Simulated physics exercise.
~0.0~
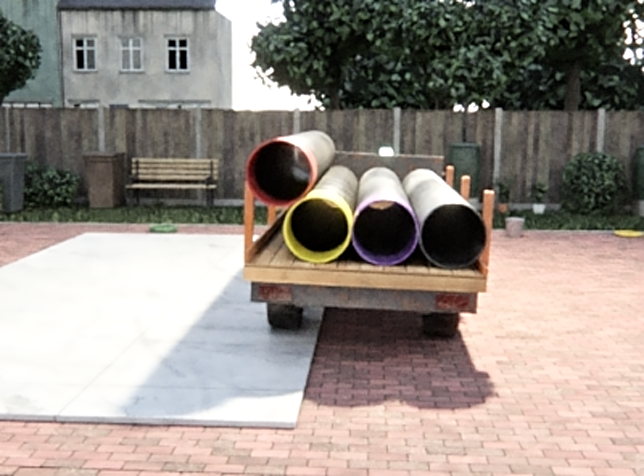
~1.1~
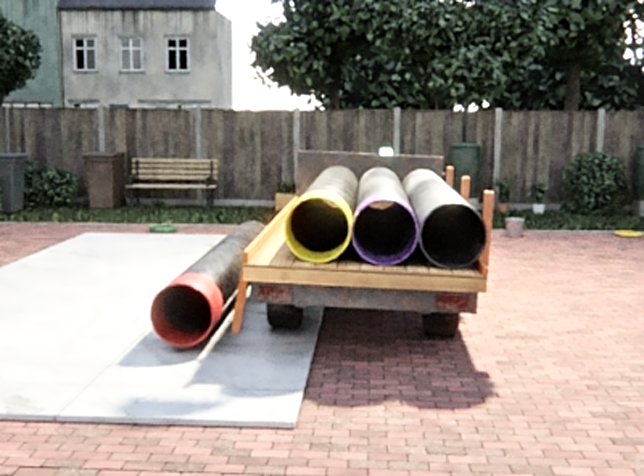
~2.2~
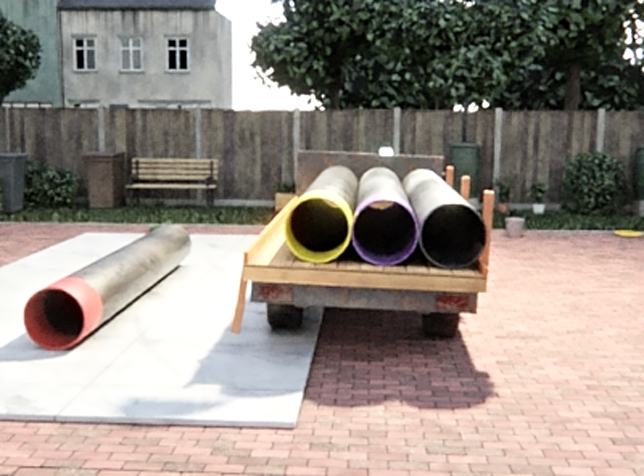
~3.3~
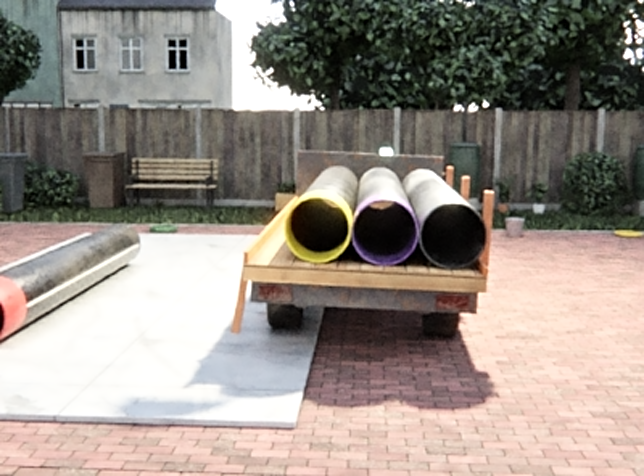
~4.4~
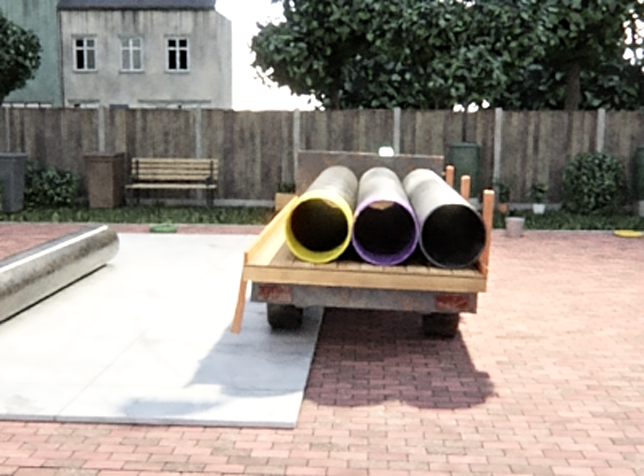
The video shows four large pipes on a parked trailer in a paved yard; the left side posts swing down and the red-rimmed pipe drops off that side. It rolls left across the pale slab and partly out of view, while the yellow, purple and black-rimmed pipes stay on the deck.
